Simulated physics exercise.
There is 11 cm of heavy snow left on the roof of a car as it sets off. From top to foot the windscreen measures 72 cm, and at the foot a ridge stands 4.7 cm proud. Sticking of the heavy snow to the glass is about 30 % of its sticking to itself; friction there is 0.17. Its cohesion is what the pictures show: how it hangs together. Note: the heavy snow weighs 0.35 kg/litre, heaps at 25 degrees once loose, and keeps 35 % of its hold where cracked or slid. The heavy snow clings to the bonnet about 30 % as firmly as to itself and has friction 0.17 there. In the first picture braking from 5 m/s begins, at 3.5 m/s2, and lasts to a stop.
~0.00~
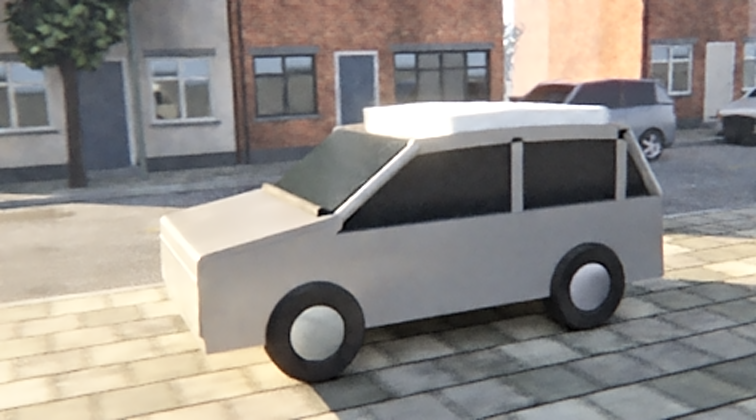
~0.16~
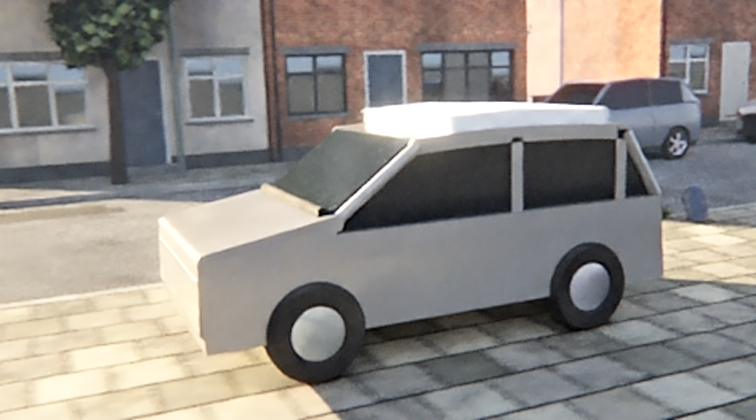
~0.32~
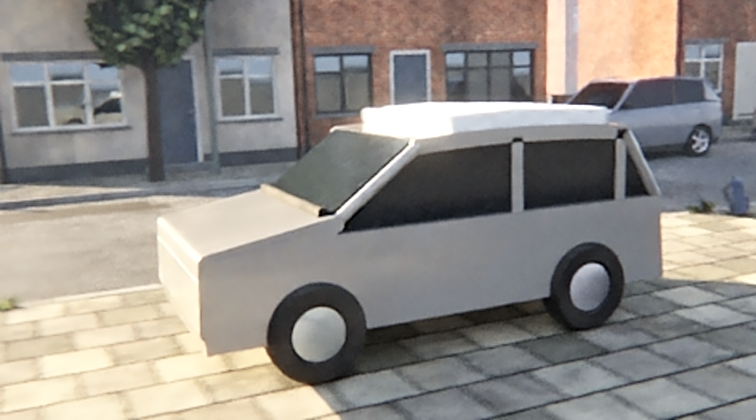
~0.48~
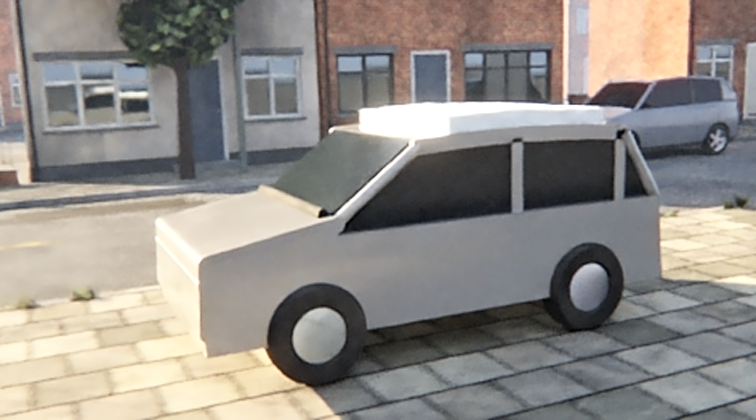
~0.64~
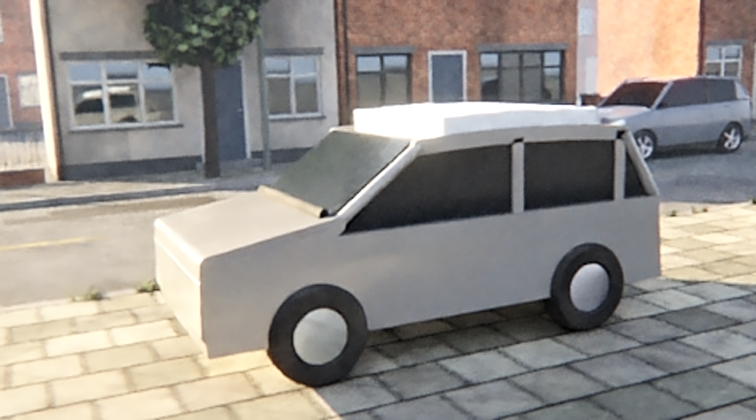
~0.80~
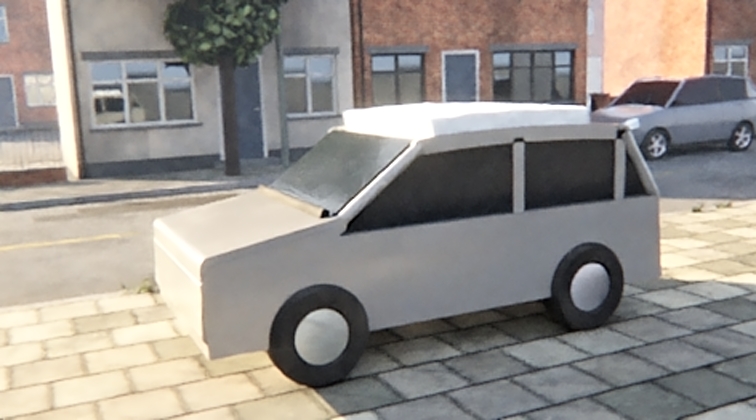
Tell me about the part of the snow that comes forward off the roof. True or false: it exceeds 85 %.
True.
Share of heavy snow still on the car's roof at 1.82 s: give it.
Close to 0 percent.
By 1.27 s, 68 % of the snow is on the roof, 32 % on the glass, none on the bonnet and none has gone off the nose.
By 1.82 s, none of the snow is on the roof, 36 % on the glass, 61 % on the bonnet and 3 % has gone off the nose.
By 2.38 s, none of the snow is on the roof, 7 % on the glass, 44 % on the bonnet and 49 % has gone off the nose.
By 2.93 s, none of the snow is on the roof, 7 % on the glass, 8 % on the bonnet and 85 % has gone off the nose.
By 3.20 s, at the end, none of the snow is on the roof, 7 % on the glass, 8 % on the bonnet and 85 % has gone off the nose.
